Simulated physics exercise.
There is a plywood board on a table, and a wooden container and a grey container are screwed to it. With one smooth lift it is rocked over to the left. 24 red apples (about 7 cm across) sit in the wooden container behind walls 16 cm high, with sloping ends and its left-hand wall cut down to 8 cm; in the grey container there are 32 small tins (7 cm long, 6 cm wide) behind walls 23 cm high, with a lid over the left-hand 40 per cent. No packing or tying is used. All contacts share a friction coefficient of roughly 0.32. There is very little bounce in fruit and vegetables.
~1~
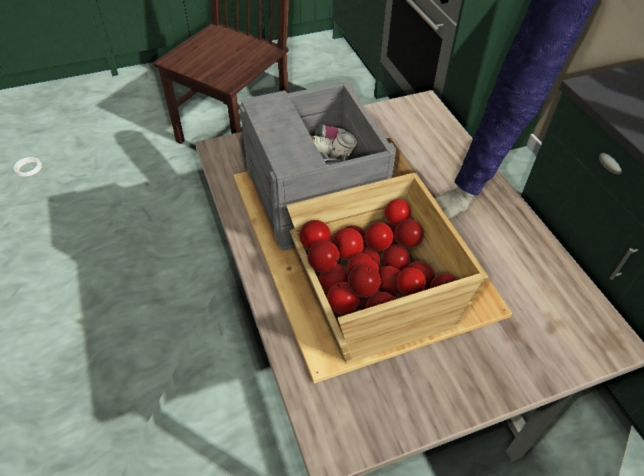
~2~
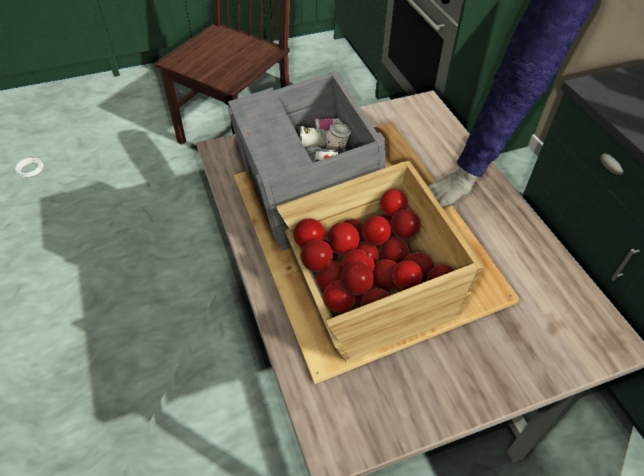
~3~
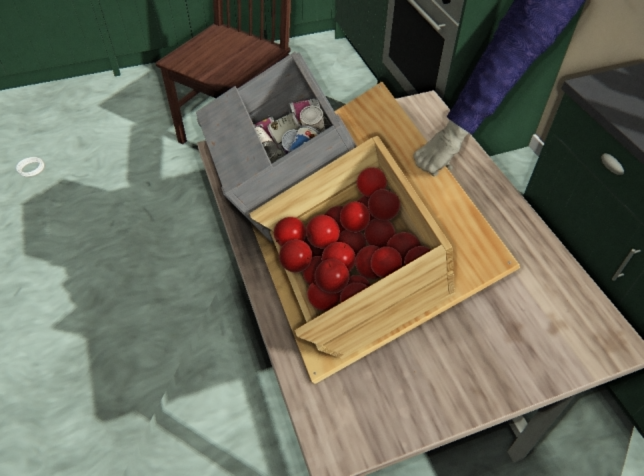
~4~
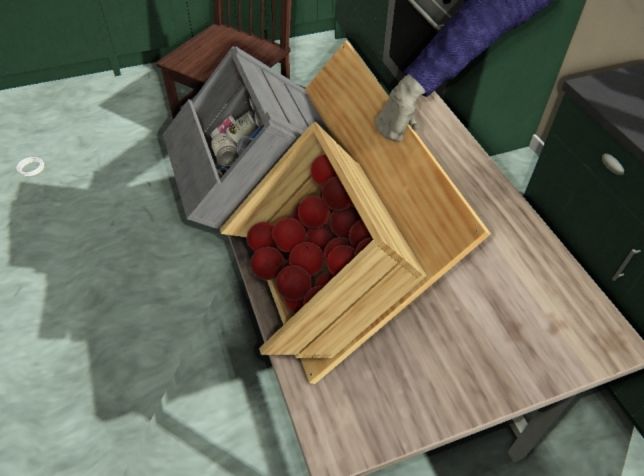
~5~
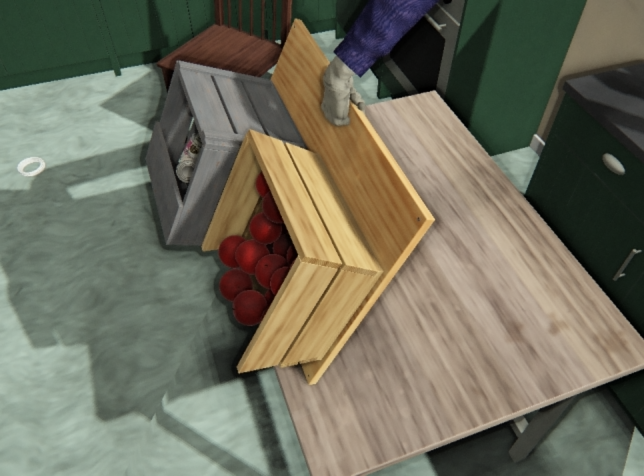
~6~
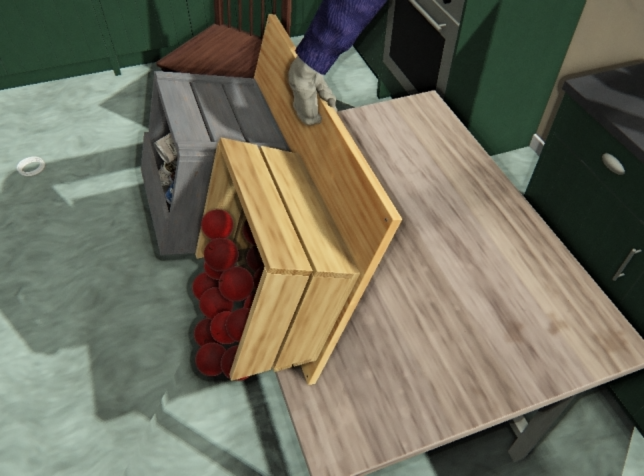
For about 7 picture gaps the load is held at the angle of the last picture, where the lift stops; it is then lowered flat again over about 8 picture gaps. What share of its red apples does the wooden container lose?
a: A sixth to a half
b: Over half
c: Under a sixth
Answer: B.
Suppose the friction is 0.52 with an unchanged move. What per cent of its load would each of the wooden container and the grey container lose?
Wooden container 70, grey container 0 per cent.
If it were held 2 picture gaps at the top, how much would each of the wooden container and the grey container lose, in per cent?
With that change, wooden container sheds 70 percent and grey container sheds 0 percent.
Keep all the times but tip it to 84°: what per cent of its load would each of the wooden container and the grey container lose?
In that case wooden container 100, grey container 10 per cent.
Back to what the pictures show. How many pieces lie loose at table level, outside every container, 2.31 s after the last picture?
The number is some 0.
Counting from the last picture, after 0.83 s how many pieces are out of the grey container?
Out so far from the grey container: Around 2.
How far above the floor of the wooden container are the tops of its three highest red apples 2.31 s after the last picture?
It comes to close to 7 centimetres.
Then, 0.37 s after the last picture, tilt 73°; wooden container 9 in, 15 out and grey container 30 in, 2 out.
Then, 0.83 s after the last picture, tilt 73°; wooden container 9 in, 15 out and grey container 30 in, 2 out.
Then, 1.48 s after the last picture, tilt 11°; wooden container 9 in, 15 out and grey container 30 in, 2 out.
Outcome (2.31 s after the last picture), wooden container 9 in, 15 out and grey container 30 in, 2 out. Asked share, 15 of 24, 62 per cent.
